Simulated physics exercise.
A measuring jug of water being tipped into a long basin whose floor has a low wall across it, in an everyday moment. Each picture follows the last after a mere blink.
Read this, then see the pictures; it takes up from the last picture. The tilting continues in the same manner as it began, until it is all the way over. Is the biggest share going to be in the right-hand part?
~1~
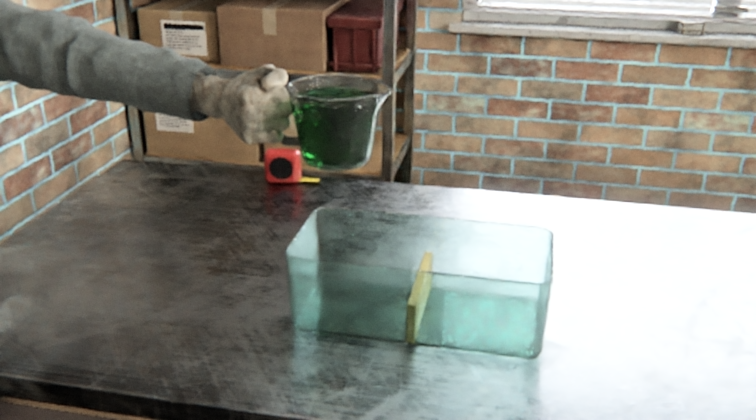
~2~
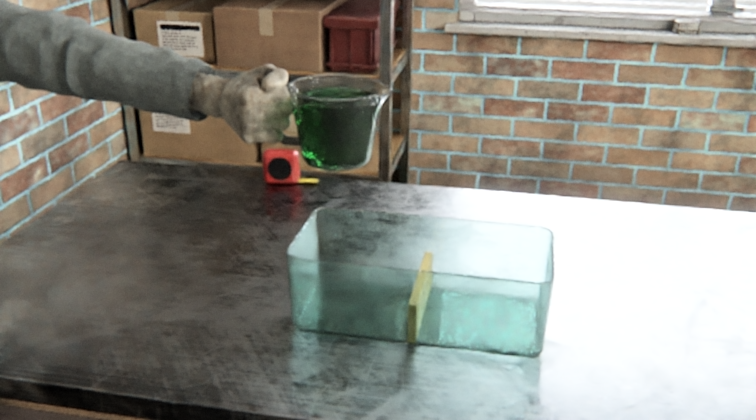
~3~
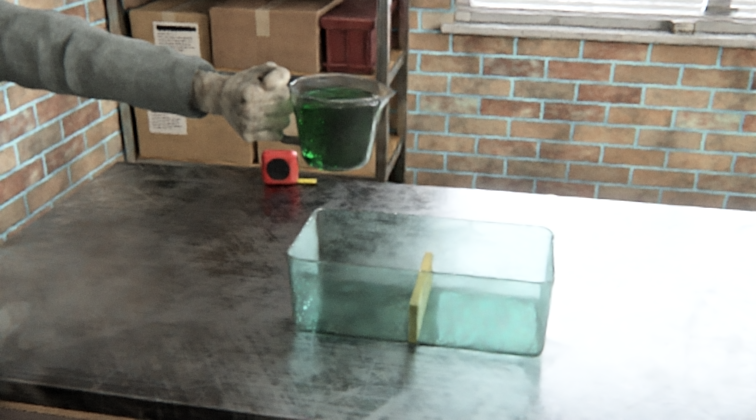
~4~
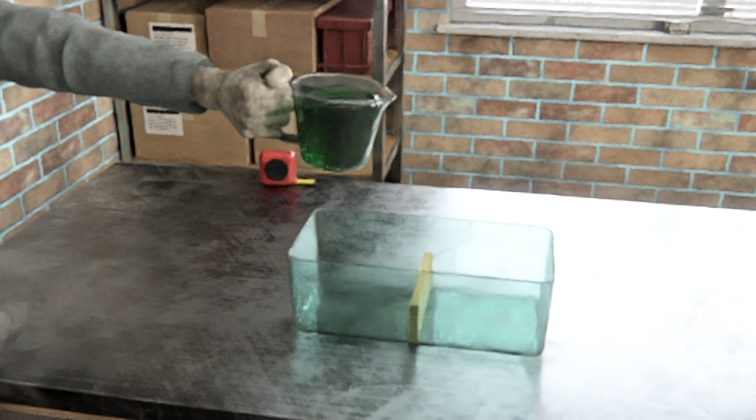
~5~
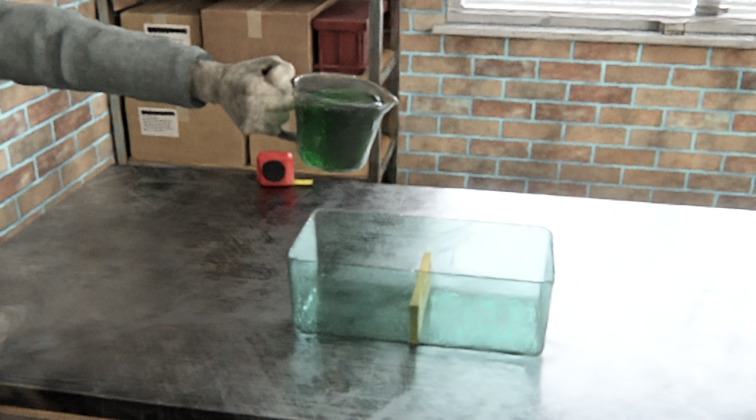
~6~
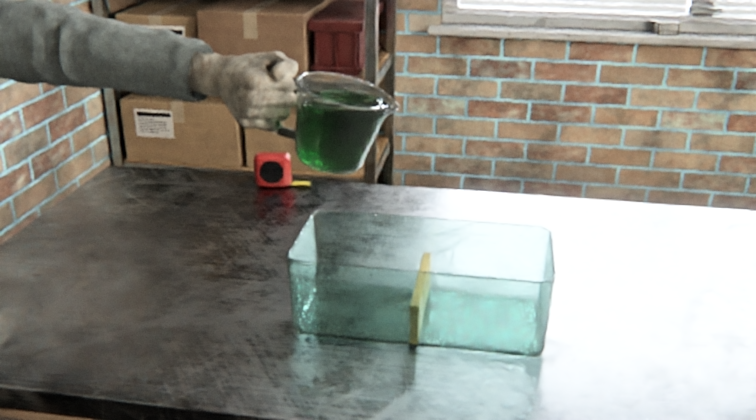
Yes, the most liquid is found in the right area.
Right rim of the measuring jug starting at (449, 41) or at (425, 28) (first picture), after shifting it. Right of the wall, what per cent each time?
About 95 % the first time, about 95 % the second.
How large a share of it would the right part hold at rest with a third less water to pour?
About 55 parts in a hundred, give or take.
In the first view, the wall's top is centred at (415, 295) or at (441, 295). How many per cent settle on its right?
Around 75 percent in try one and around 45 percent in try two.
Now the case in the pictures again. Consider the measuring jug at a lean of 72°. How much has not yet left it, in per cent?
Roughly 60 in a hundred.
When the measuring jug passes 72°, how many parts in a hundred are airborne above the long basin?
Around 25 %.
A moment on, the tilt is 72° and 60 per cent is still to pour, 0 is left of the wall and 13 right of it.
Next, the tilt is 106° and 7 per cent is still to pour, 11 is left of the wall and 70 right of it.
Then the tilt is 111° and 0 per cent is still to pour, 26 is left of the wall and 73 right of it.
Later the tilt is 111° and 0 per cent is still to pour, 26 is left of the wall and 73 right of it.
At rest 26 per cent lies left of the wall, 73 right of it and 1 outside.
